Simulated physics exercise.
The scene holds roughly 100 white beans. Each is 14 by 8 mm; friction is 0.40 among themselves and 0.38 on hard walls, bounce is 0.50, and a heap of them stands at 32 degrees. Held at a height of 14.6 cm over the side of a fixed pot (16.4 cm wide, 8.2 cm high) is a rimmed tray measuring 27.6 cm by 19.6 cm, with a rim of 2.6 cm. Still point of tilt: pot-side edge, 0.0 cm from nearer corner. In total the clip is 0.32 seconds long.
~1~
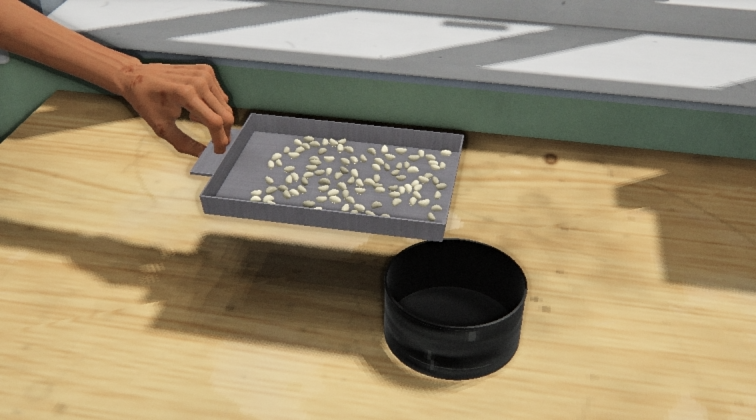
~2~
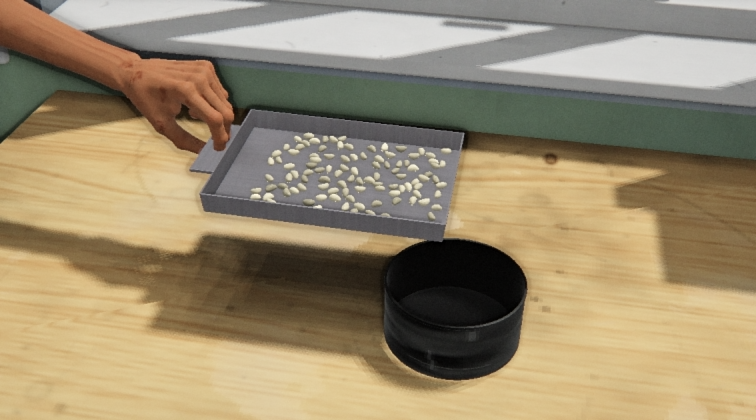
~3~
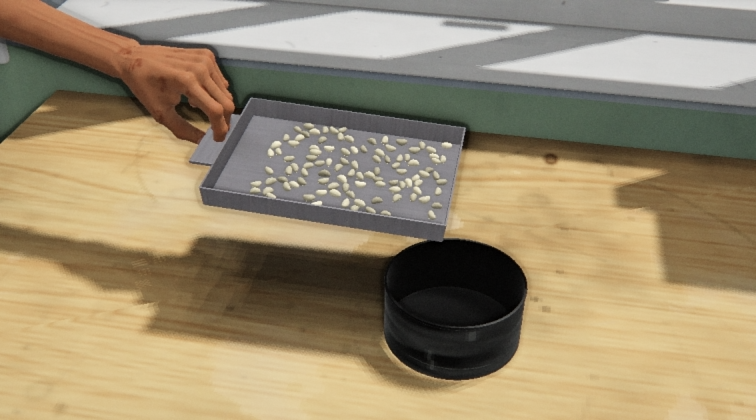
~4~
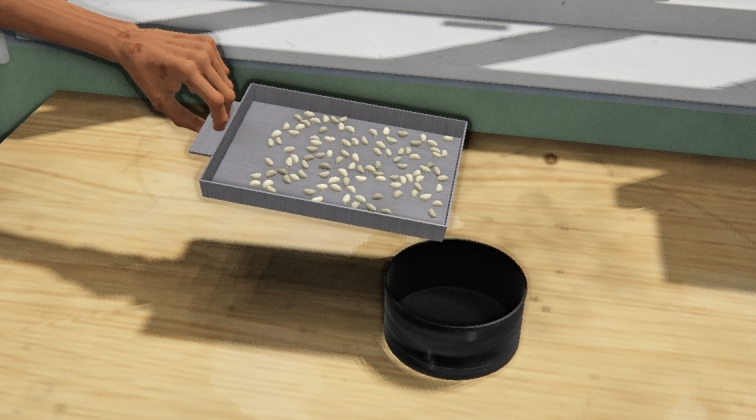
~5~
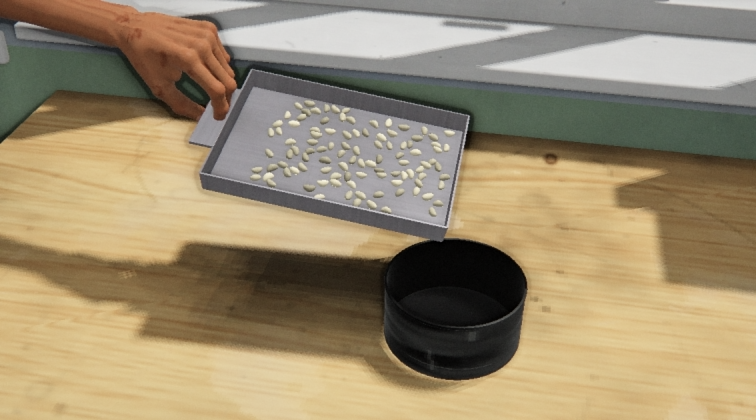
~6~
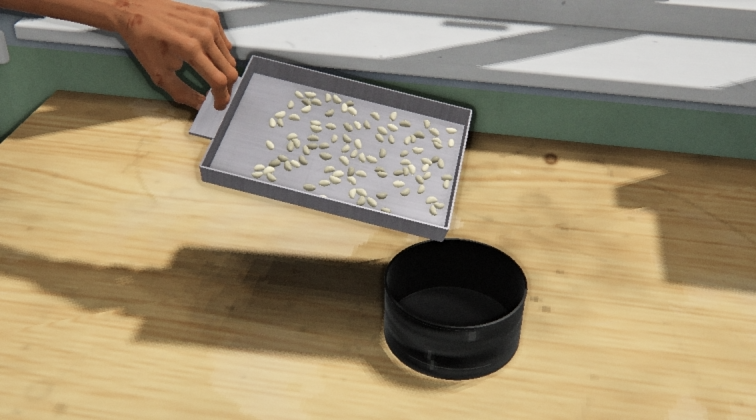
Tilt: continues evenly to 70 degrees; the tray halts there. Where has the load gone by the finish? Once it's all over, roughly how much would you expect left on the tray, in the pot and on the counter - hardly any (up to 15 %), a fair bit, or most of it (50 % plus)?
I'd expect left on the tray: Most of it; pot: Hardly any; counter: Hardly any.
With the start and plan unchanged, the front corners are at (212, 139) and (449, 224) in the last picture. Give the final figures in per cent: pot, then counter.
Pot: 0, counter: 0.
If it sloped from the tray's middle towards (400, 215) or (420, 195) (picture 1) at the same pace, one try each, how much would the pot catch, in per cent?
The share comes to about 25 in a hundred, then about 0 in a hundred.
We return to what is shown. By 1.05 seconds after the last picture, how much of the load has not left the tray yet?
It works out to near 95 per cent of the load.
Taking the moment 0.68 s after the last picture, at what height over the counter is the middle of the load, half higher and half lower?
Roughly 20 centimetres.
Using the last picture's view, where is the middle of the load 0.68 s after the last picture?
Close to pixel (422, 200).
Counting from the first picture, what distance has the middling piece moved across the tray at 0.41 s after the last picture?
About 8 cm.
Then, 0.41 s after the last picture, tilt 42 degrees; the tray holds 100 %, the pot 0 %.
Then, 0.68 s after the last picture, tilt 60 degrees; the tray holds 100 %, the pot 0 %.
Then, 1.05 s after the last picture, tilt 70 degrees; the tray holds 95 %, the pot 5 %.
In the end, tray 95 %, pot 5 %, counter 0 %.
